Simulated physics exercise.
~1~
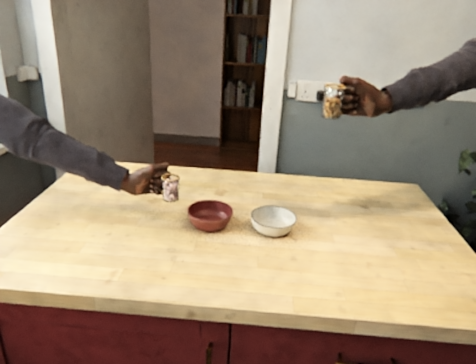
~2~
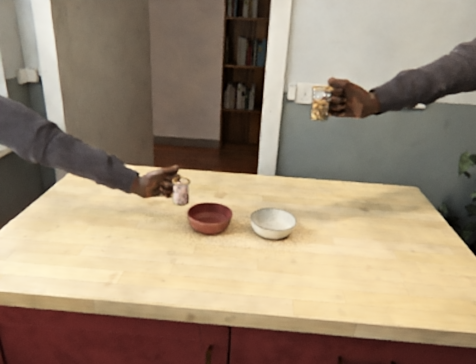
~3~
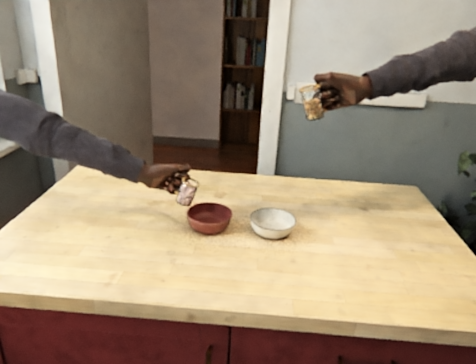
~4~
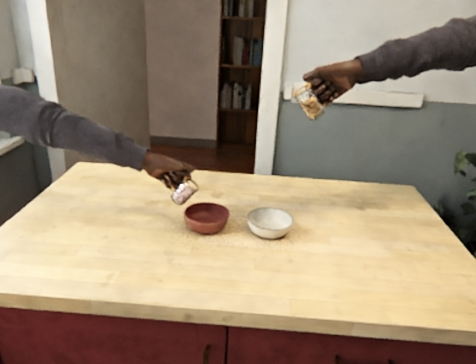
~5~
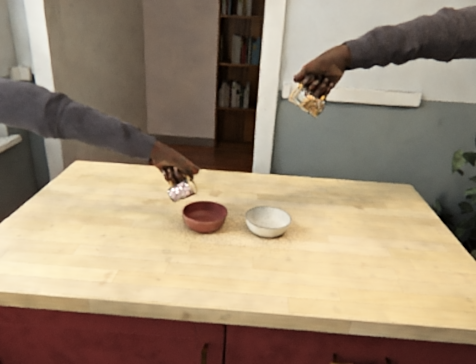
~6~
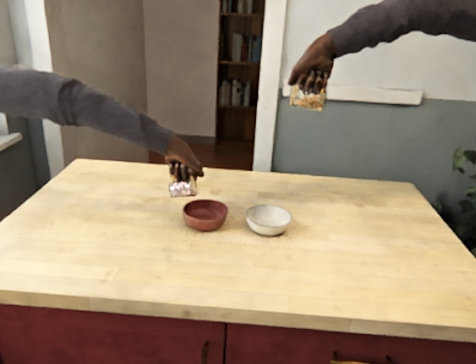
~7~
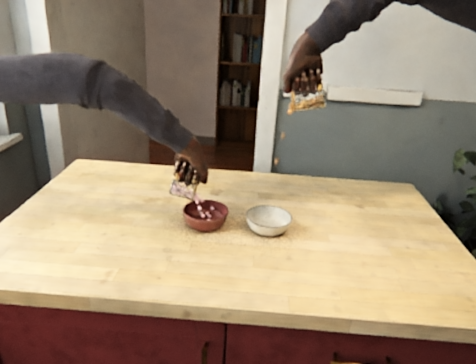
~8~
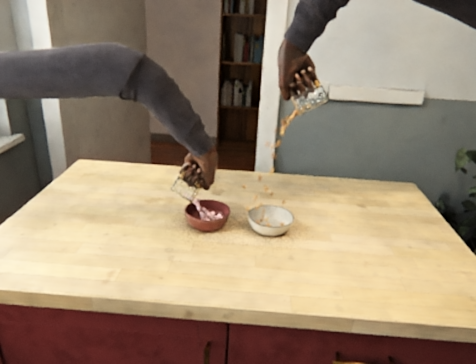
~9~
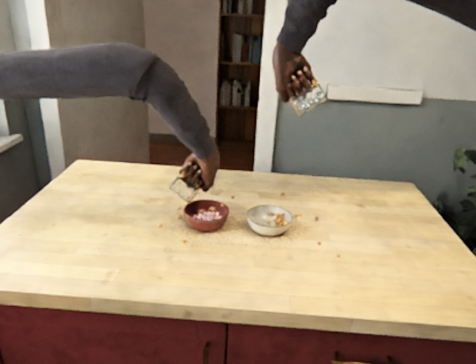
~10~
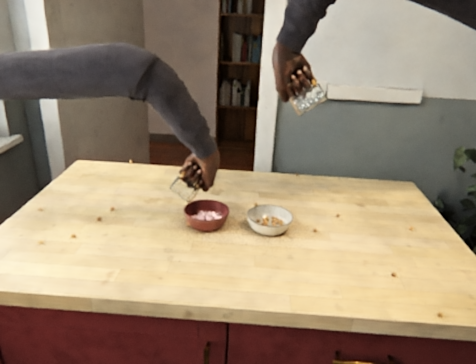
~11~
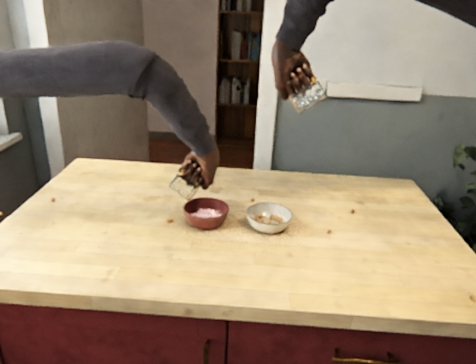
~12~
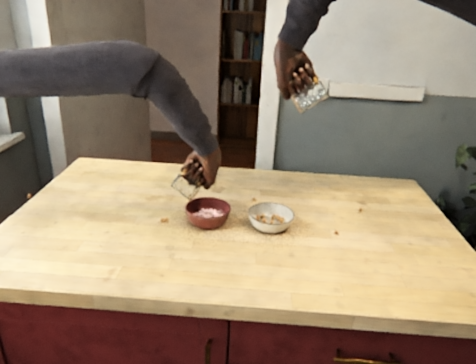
Two hands in grey sleeves reach over a pale wooden table from opposite sides, each holding a small clear cup of little pieces, with a doorway and bookshelf behind. A dark red bowl sits left of a white one, seen from the front and slightly above. The left hand holds its cup low and the right hand much higher as they move inward and tip. Pale pink pieces drop into the red bowl, and orange-brown ones fall toward the white bowl. The red bowl keeps all of its pieces, while some of the others bounce out and scatter, leaving most in the white bowl.
